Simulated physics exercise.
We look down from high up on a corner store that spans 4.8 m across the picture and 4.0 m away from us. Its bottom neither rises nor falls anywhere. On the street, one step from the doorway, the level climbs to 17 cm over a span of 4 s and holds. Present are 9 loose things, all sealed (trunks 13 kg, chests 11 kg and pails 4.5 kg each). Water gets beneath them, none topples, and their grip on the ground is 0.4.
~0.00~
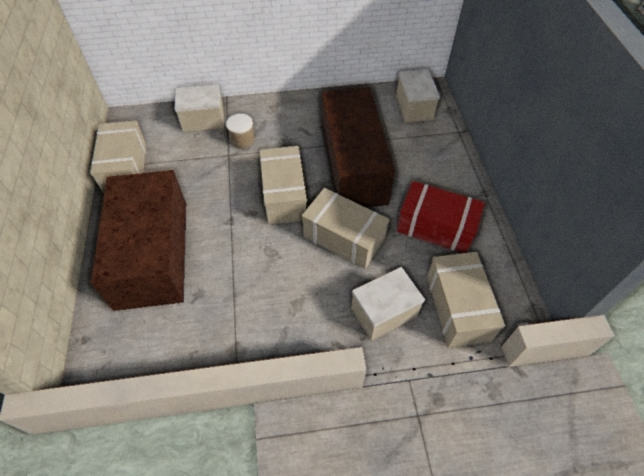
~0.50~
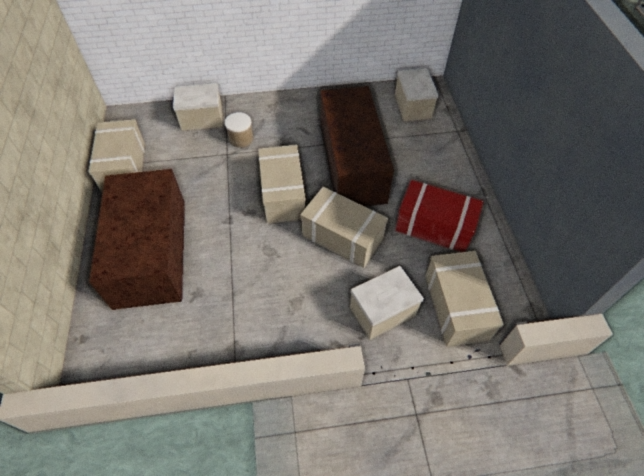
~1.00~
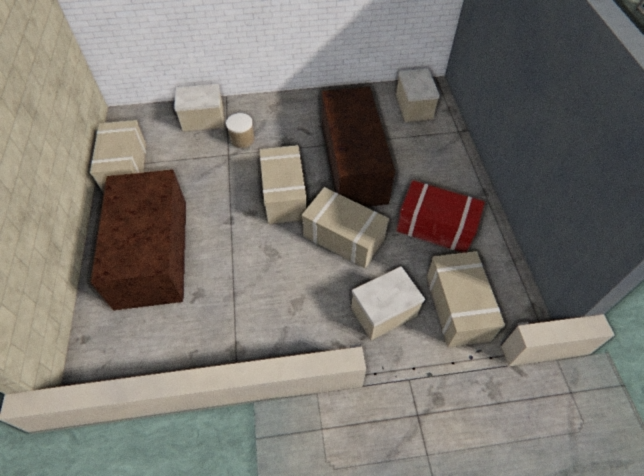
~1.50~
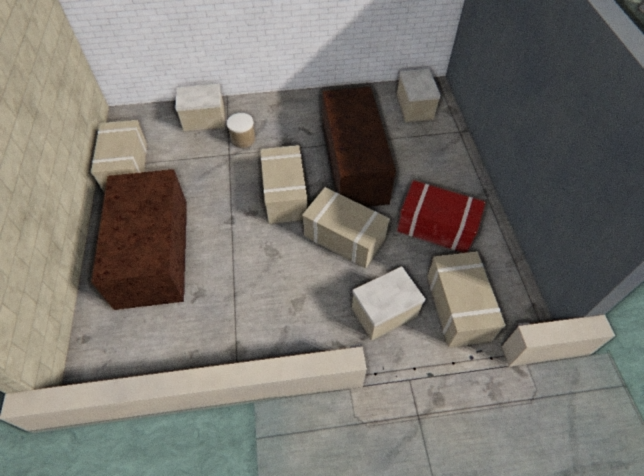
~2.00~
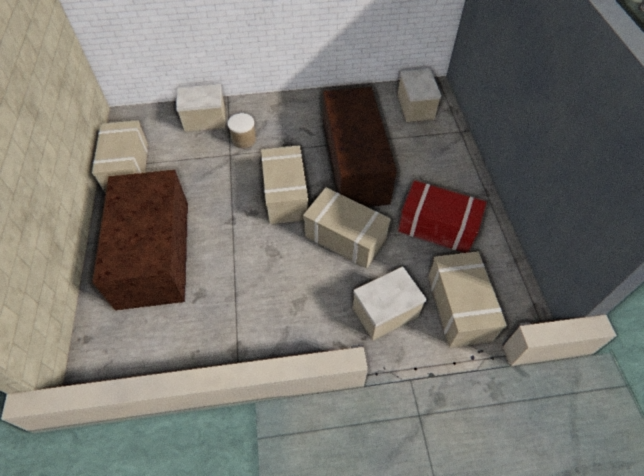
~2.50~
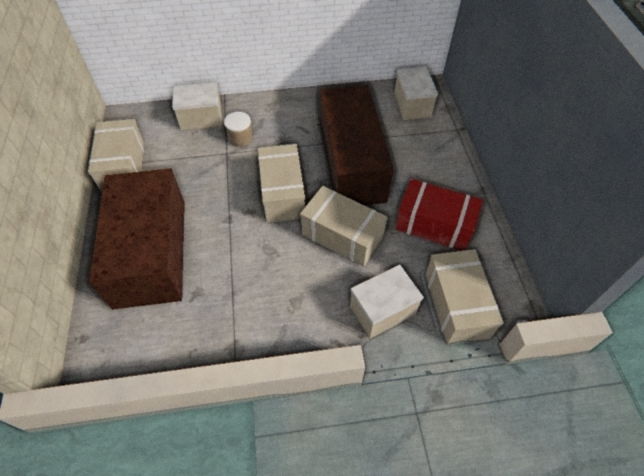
Greenish water crept up over the paving outside the doorway of a walled room scattered with pale, dark brown and red boxes, while everything on the floor inside stayed where it was.
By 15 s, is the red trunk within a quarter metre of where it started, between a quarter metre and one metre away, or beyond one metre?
Beyond one metre.
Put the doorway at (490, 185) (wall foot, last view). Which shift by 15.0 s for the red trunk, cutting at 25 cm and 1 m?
Outcome - red trunk: Well off.
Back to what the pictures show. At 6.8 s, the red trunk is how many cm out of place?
150 cm, give or take.
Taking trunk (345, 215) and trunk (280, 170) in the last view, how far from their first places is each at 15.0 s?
150 cm, 150 cm.
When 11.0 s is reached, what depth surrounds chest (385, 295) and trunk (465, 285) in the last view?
4 and 7 cm.
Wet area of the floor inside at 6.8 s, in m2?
Some 11.5 m2 of it.
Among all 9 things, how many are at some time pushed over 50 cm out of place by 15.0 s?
The number is 8.
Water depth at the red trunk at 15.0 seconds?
Roughly 11 cm deep.
After 3.5 s the red trunk is near (441, 204), 0.0 m from its start, aground; 0 afloat.
After 6.8 s the red trunk is near (446, 98), 1.7 m from its start, afloat; 3 afloat.
After 11.0 s the red trunk is near (446, 94), 1.7 m from its start, afloat; 8 afloat.
After 15.0 s the red trunk is near (393, 80), 2.0 m from its start, afloat; 9 afloat.
